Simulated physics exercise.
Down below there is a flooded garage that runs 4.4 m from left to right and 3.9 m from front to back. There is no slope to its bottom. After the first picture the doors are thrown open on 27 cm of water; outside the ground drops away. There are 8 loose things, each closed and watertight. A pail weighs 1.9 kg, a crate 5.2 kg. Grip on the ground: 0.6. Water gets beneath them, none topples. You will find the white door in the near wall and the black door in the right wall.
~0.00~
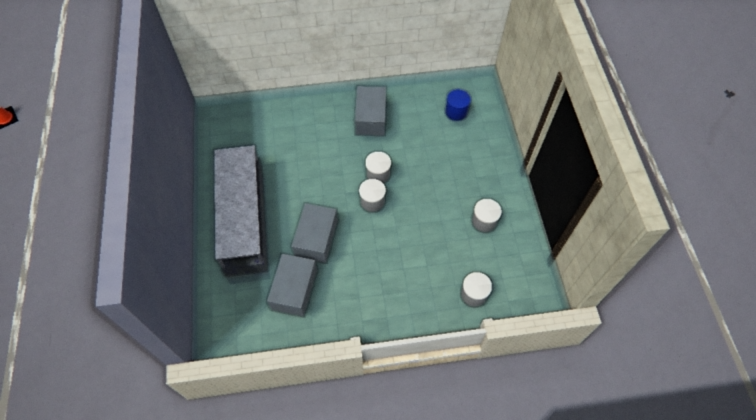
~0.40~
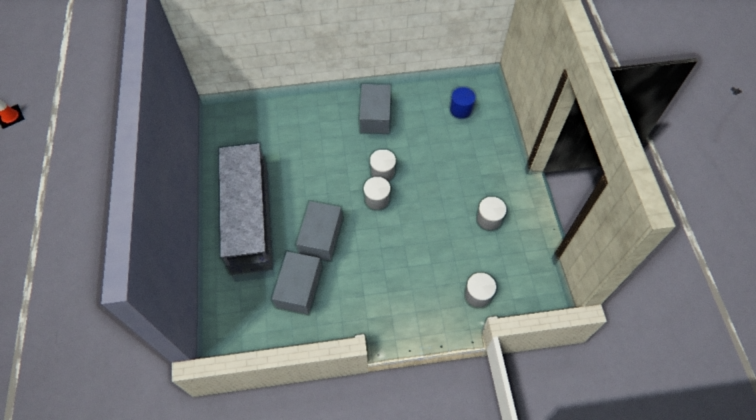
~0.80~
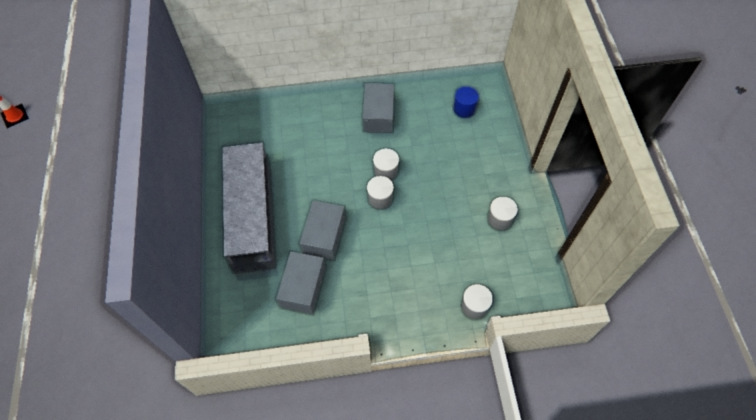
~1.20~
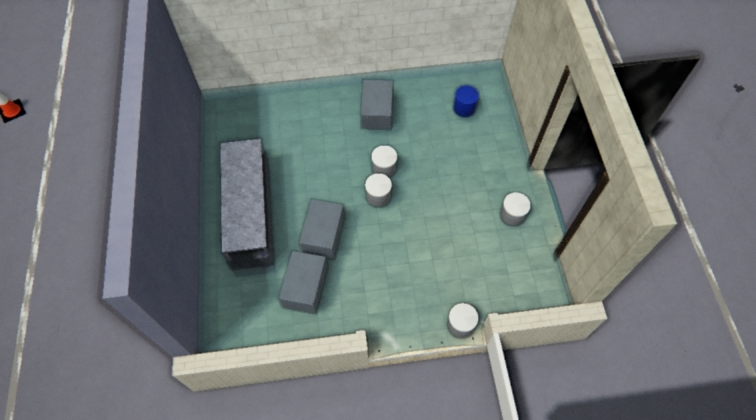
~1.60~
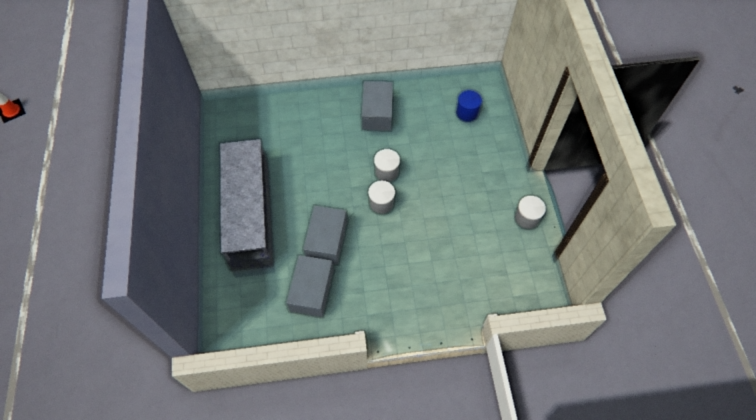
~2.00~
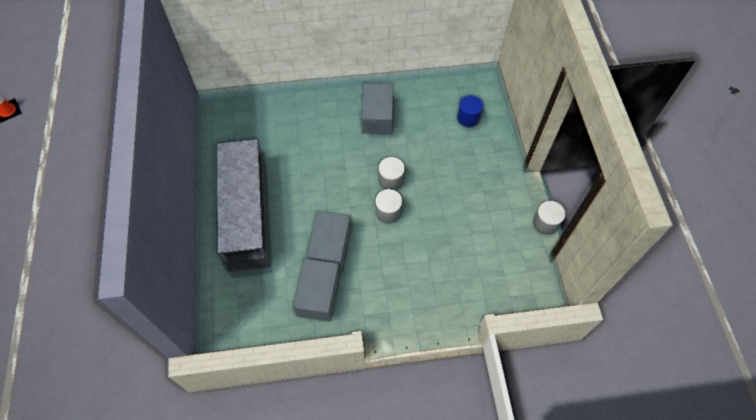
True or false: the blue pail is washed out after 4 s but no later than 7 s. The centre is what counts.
True.
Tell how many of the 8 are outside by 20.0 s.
By that point, 8.
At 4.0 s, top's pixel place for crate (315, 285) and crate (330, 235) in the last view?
They end up about (403, 337) and (391, 266) in the last view.
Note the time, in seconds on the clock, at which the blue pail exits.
At about 5.0 s.
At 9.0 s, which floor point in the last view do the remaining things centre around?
Roughly at (495, 222).
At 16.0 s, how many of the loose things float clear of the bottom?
It comes to 0 of them.
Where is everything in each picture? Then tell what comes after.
The first picture shows the blue pail at (459, 99), afloat; about 4460 L in view; 0 of 8 have shifted.
The second picture shows the blue pail at (464, 96), afloat; about 4360 L in view; 0 of 8 have shifted.
The third picture shows the blue pail at (467, 96) floats; about 4220 L in view; 2 of 8 have shifted.
The fourth picture shows the blue pail at (467, 95), afloat, 3 cm from its start; 25 cm deep round most things; 3 of 8 have shifted.
The fifth picture shows the blue pail at (470, 100) floats, 11 cm from its start; 24 cm deep round most things; 6 of 8 have shifted.
The sixth picture shows the blue pail at (471, 105), afloat, 20 cm from its start; about 3750 L in view; 8 of 8 have shifted.
After 4.0 s the blue pail is near (503, 151), 1.0 m from its start, afloat; 2 of 8 are out; 6 afloat.
After 9.0 s the blue pail has gone out (at 5.0 s); 6 of 8 are out; 2 afloat.
After 16.0 s the blue pail has gone out (at 5.0 s); 8 of 8 are out; 0 afloat.
After 20.0 s the blue pail has gone out (at 5.0 s); 8 of 8 are out; 0 afloat.
